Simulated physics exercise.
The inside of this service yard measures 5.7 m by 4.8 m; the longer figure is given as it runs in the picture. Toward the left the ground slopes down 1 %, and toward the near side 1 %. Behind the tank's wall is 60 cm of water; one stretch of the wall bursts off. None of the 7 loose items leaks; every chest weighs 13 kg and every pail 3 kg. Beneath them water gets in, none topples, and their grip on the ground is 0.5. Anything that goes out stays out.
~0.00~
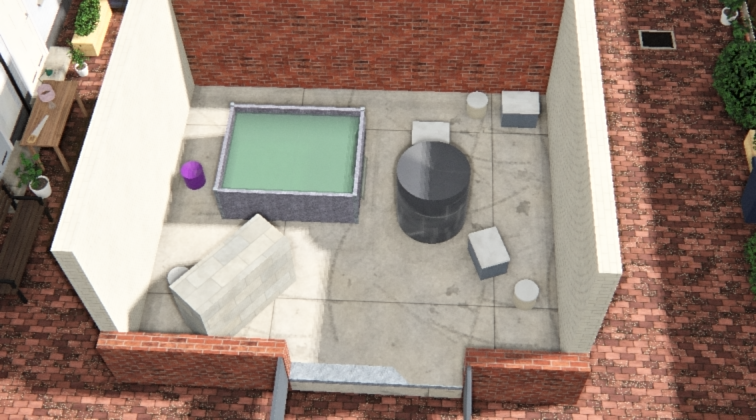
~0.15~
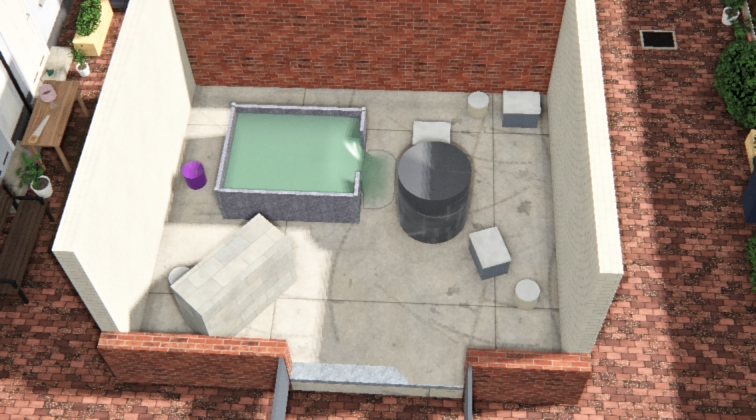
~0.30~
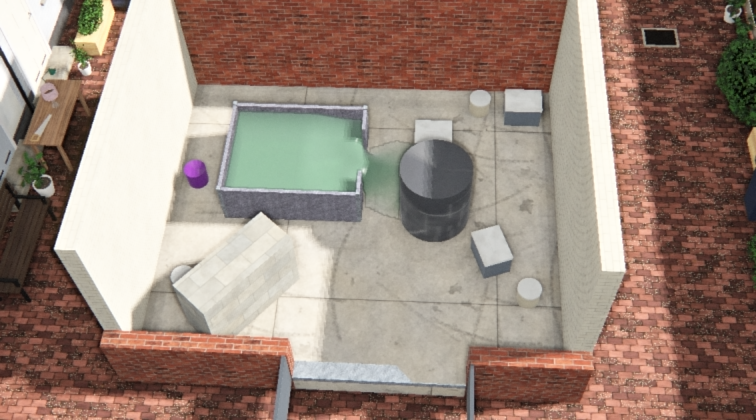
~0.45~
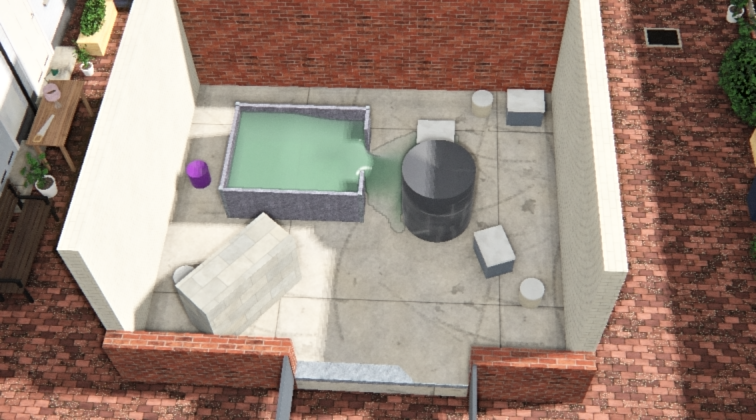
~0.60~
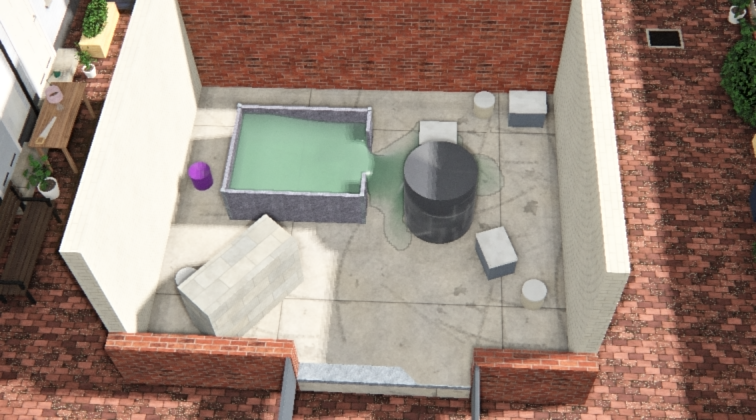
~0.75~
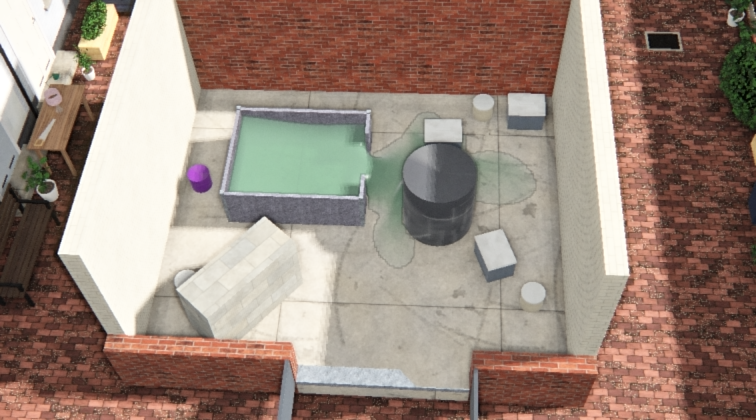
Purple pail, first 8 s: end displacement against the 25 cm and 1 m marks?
It shifts a bit.
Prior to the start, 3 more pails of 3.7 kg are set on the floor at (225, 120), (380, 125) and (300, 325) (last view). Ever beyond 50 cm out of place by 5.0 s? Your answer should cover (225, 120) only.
For that one, the distance comes out below the mark.
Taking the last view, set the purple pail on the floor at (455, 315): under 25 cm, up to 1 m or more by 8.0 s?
By that time it is swept a long way.
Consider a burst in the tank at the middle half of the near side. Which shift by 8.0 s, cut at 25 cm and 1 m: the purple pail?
My answer is that the purple pail is flushed far out.
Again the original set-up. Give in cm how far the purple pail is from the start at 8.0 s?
Roughly 50 centimetres.
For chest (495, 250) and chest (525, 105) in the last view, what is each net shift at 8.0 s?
In that order: 150 cm, 60 cm.
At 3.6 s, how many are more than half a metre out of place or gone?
The number comes to 2.
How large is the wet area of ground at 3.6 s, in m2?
About 19 m2 is covered.
After 1.6 s the purple pail is near (198, 173), 0.0 m from its start, aground; 0 of 7 are out; 2 afloat.
After 3.6 s the purple pail is near (198, 173), 0.0 m from its start, aground; 0 of 7 are out; 3 afloat.
After 5.6 s the purple pail is near (198, 173), 0.0 m from its start, aground; 0 of 7 are out; 4 afloat.
After 8.0 s the purple pail is near (206, 197), 0.5 m from its start, aground; 1 of 7 are out; 2 afloat.
